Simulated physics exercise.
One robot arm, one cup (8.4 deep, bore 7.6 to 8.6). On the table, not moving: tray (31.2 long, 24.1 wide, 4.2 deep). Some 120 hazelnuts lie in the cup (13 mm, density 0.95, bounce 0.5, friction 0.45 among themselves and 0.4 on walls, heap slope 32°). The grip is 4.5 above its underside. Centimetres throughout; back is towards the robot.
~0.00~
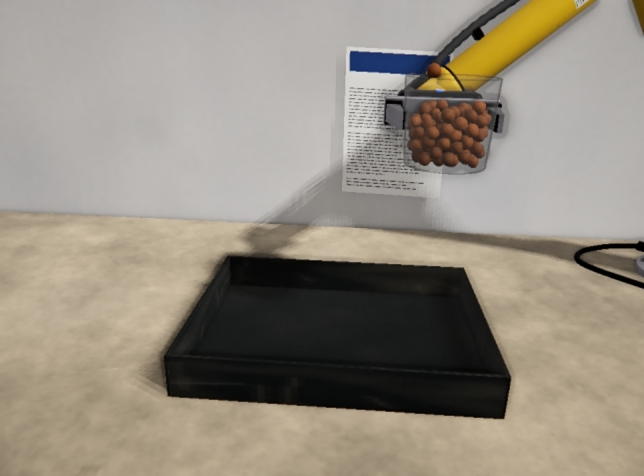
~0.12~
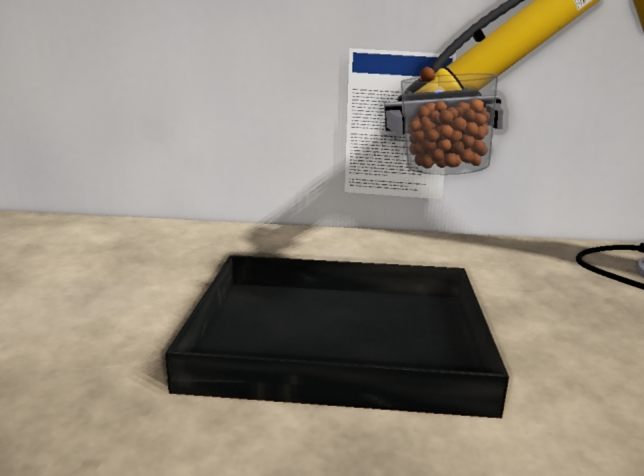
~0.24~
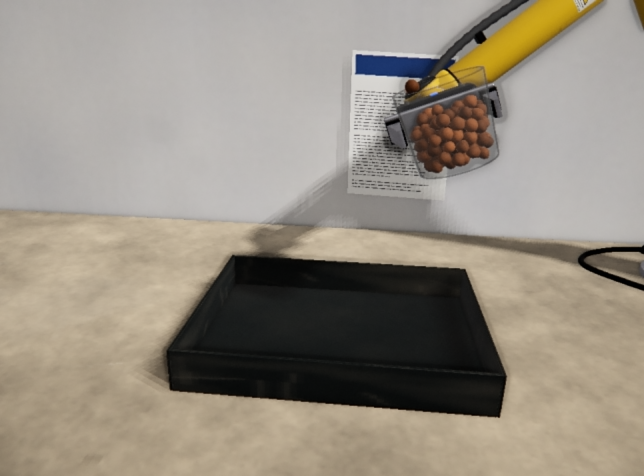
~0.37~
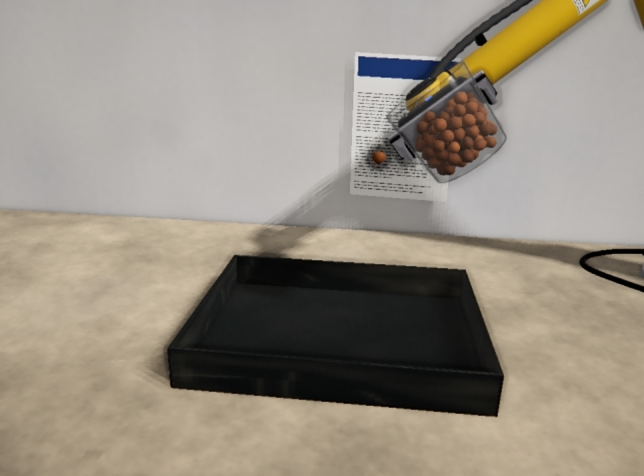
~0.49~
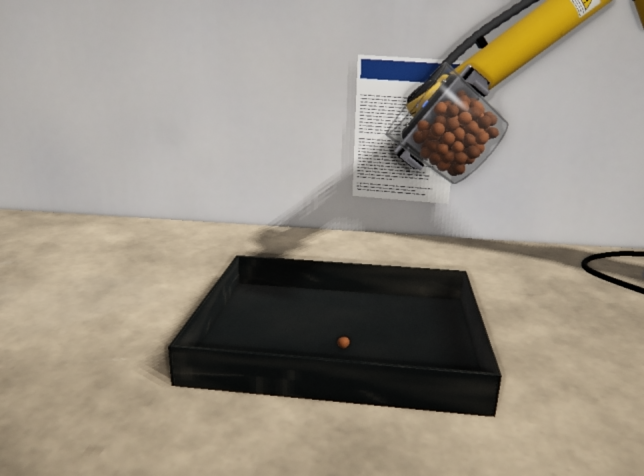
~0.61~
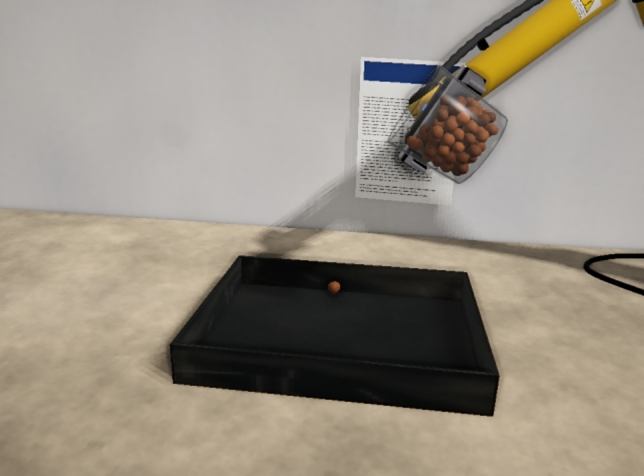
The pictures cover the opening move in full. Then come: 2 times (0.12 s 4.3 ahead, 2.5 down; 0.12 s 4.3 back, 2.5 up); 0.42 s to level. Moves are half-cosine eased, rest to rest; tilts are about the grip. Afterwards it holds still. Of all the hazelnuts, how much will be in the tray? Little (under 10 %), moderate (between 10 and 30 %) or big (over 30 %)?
Answer: Moderate; between 10 and 30 % of the hazelnuts finish in the tray.
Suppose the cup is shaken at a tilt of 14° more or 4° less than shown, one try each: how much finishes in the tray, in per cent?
Some 35 and 10 per cent.
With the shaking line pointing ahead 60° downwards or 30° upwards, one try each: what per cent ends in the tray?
Some 5 and 55 per cent.
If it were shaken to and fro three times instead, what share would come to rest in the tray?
In that case some 15 per cent.
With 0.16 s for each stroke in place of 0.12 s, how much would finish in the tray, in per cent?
Then about 5 per cent.
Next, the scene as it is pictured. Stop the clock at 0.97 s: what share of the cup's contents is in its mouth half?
Roughly 30 per cent.
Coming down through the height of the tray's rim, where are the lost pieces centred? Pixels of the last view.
Around (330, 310).
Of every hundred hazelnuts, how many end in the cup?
Some 85 per cent.
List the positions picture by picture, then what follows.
Cup middle at (448, 124), level; upper third of the load around (452, 118), from x 415 to 485, top at y 70; 118 in the cup, in the first frame.
Cup middle at (448, 124), tilted 6° forward; upper third of the load around (456, 118), from x 415 to 485, top at y 75, in the second frame.
Cup middle at (448, 125), tilted 20° forward; upper third of the load around (458, 118), from x 410 to 485, top at y 85, in the third frame.
Cup middle at (448, 126), tilted 39° forward; upper third of the load around (461, 119), from x 380 to 490, top at y 100; 117 in the cup, 1 in flight or on a rim, in the fourth frame.
Cup middle at (448, 127), tilted 53° forward; upper third of the load around (461, 118), from x 345 to 490, top at y 95; 117 in the cup, 1 in the tray, in the fifth frame.
Cup middle at (448, 129), tilted 59° forward; upper third of the load around (460, 117), from x 335 to 490, top at y 100; 117 in the cup, 1 in the tray, in the sixth frame.
After 0.97 s, tilted 59° forward, highest piece 25 above the table; 106 in the cup, 4 in the tray, 8 in flight or on a rim.
After 1.33 s, tilted 23° forward, highest piece 27 above the table; 98 in the cup, 18 in the tray, 2 on the table or floor.
After 1.71 s, level, highest piece 28 above the table; 98 in the cup, 18 in the tray, 2 on the table or floor.
After 2.76 s, level, highest piece 28 above the table; 98 in the cup, 18 in the tray, 2 on the table or floor.
At rest, 98 in the cup, 18 in the tray, 2 on the table or floor. That is 15 % in the tray.
